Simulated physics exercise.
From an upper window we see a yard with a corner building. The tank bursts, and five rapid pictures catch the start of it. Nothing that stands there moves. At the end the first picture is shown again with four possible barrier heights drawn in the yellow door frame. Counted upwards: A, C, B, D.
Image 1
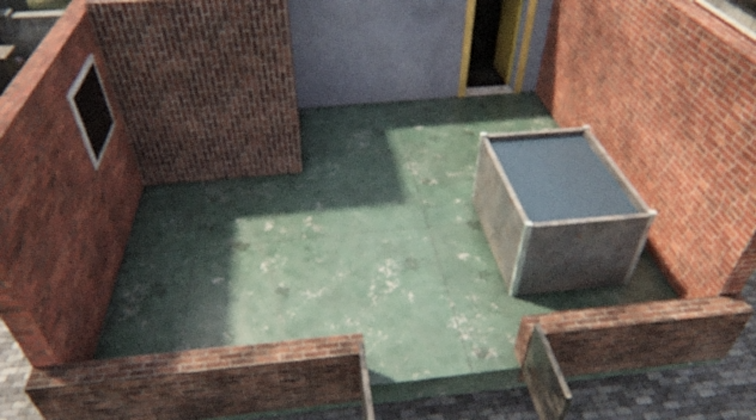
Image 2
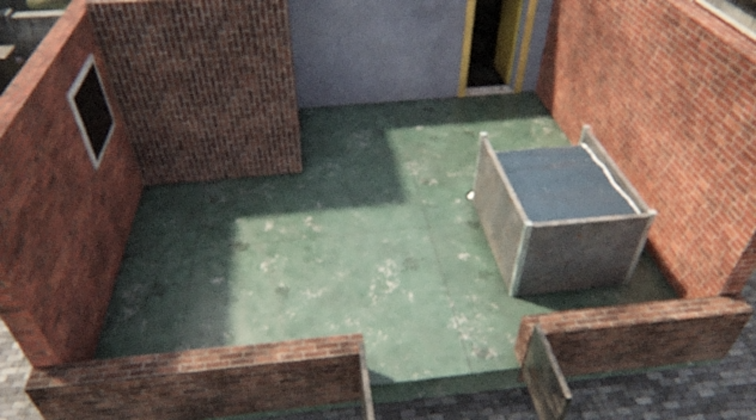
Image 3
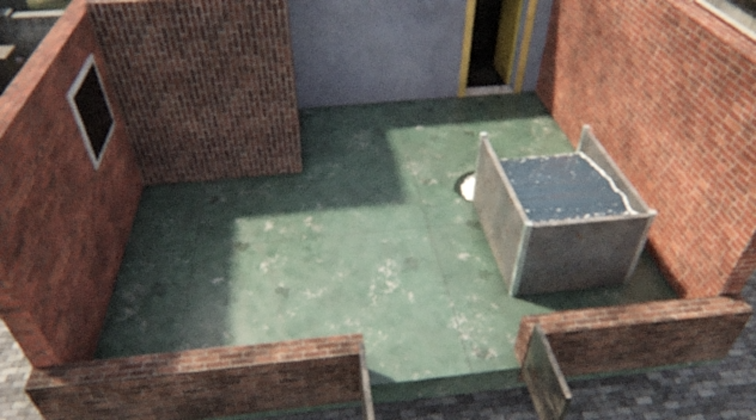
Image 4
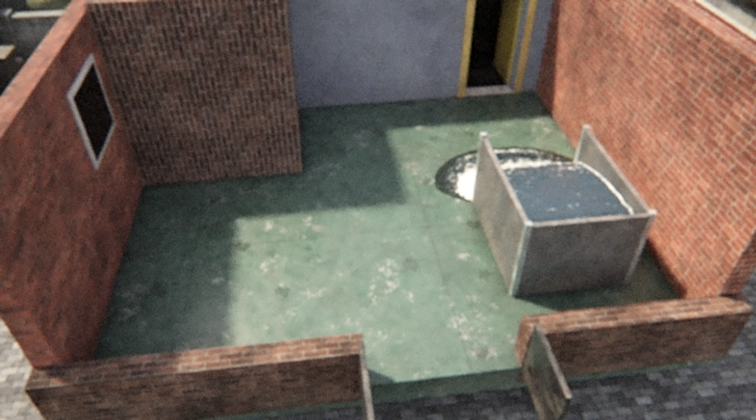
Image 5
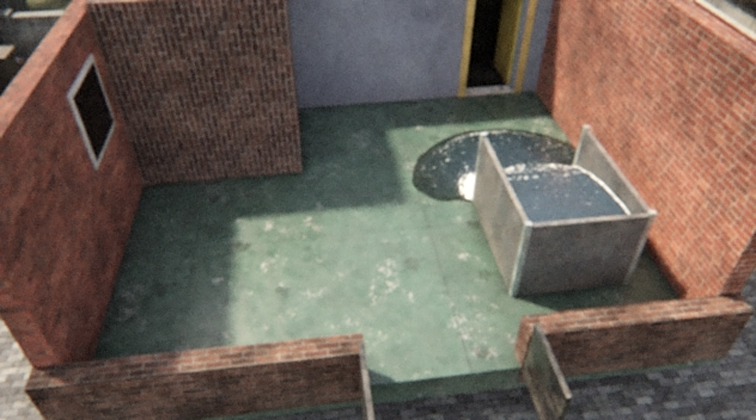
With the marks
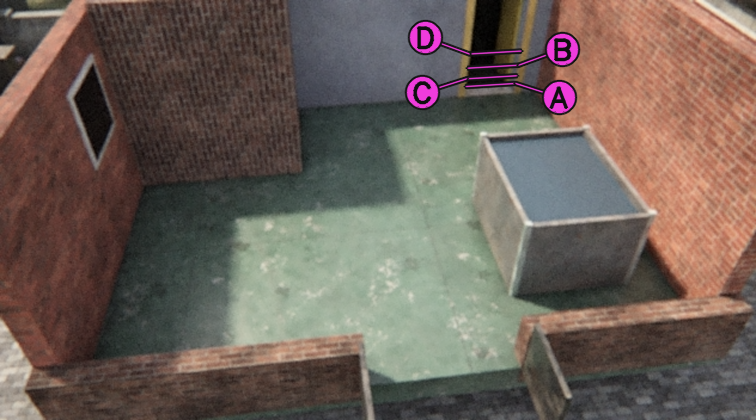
Water pours out the back of a tank and spreads across the green yard floor.
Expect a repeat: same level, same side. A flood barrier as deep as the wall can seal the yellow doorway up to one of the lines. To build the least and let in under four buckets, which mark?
Go for B.
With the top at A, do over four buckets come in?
Yes, it does.
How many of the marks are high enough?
Two.
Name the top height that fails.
C it is.
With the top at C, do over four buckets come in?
Yes, that goes wrong.
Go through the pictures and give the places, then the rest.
Water in the tank at rest, its middle at (559, 177); foot of the yellow doorway at (489, 94); open gate at (444, 321).
Water covers 1 % of the ground, its front hidden from here.
Water covers 3 % of the ground and shows as far out as (464, 181).
Water covers 7 % of the ground and shows as far out as (455, 160).
Water covers 13 % of the ground and shows as far out as (464, 135).
On the marked copy, A at (490, 84); B at (493, 66); C at (491, 77); D at (495, 52); from the bottom up A, C, B, D.
Choosing A, dozens of bucketfuls pour in.
Choosing B, a splash gets over, under a bucket.
Choosing C, about 7 bucketfuls get in.
Choosing D, nothing gets over.
